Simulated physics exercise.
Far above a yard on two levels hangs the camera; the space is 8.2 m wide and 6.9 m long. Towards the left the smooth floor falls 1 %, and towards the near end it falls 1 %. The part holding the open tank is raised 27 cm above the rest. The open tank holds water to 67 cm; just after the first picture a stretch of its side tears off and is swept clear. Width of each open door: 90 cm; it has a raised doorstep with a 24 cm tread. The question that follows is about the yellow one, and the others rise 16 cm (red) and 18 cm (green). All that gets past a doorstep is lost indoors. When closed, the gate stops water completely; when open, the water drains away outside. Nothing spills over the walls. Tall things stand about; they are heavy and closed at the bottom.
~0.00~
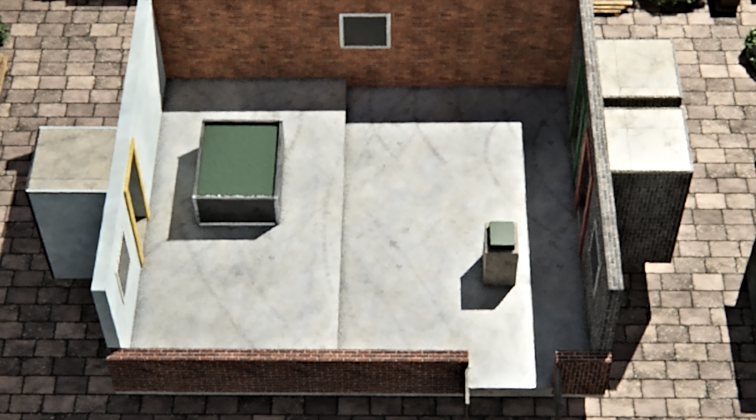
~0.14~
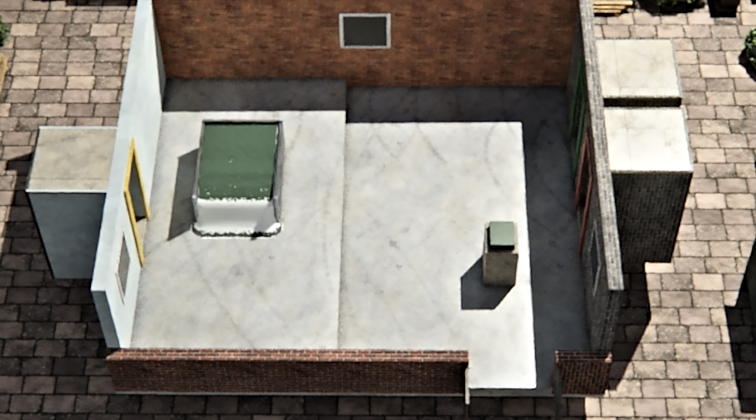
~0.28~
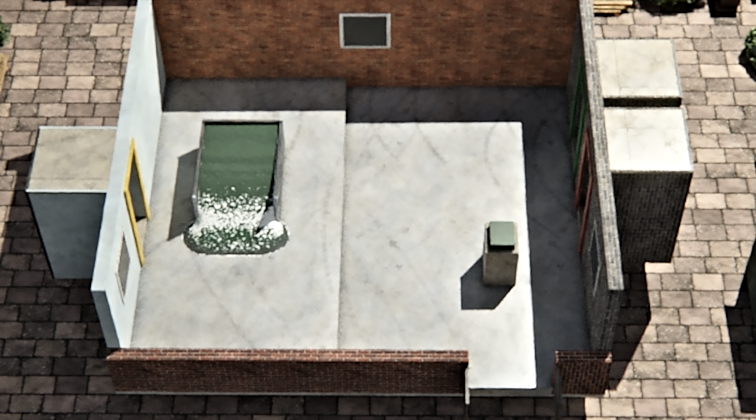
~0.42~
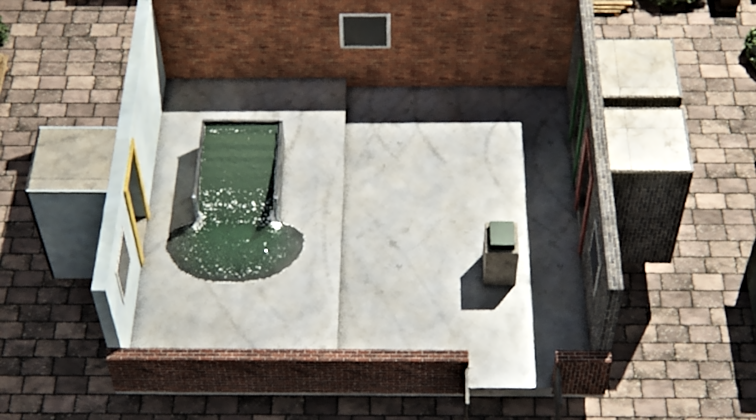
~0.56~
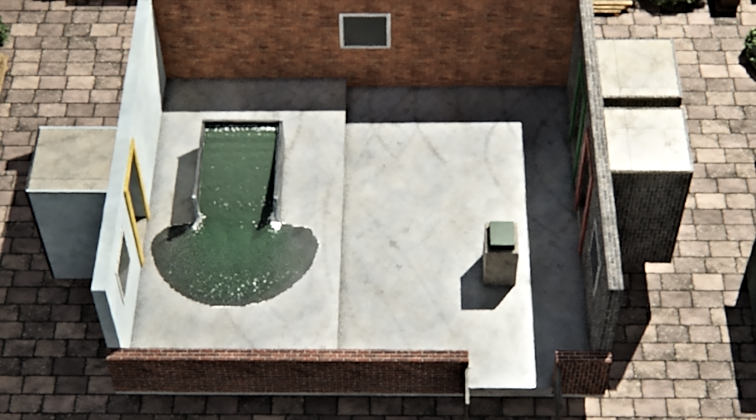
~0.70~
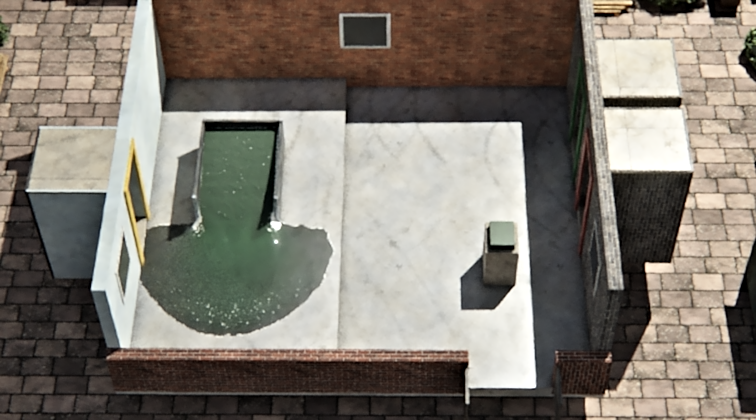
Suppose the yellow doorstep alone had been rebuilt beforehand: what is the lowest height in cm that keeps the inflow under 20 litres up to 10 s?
6 cm.
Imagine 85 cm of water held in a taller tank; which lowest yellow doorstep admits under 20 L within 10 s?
In that case, roughly 8.0 cm.
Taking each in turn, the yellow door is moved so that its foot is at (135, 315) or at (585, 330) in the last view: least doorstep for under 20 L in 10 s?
Around 18 and 7.5 cm respectively.
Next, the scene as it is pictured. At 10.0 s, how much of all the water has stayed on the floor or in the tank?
Roughly 92 percent of the water remains.
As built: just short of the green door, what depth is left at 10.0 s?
About 1.0 centimetres deep.
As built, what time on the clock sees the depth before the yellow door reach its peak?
I'd say near 5.0 seconds.
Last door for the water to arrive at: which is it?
The green door.
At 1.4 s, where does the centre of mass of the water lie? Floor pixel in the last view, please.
Roughly (234, 242).
After 1.4 s water covers 20 % of the floor, deepest (34 cm) near (128, 367); 5 cm at the yellow door, 0 litres in over its 12 cm doorstep.
After 3.0 s water covers 25 % of the floor, deepest (26 cm) near (128, 367); 3 cm at the yellow door, 0 litres in over its 12 cm doorstep.
After 10.0 s water covers 80 % of the floor, deepest (8 cm) near (128, 367); 5 cm at the yellow door, 0 litres in over its 12 cm doorstep.
At the yellow door as built, the water arrived by 0.8 s and peaked near 9 cm at 4.8 s.
Run again over the same 10 s with other heights there, 30 litres in over 5 cm, 13 litres over 6.5 cm. The limit of 20 litres is kept from about 6 cm up.
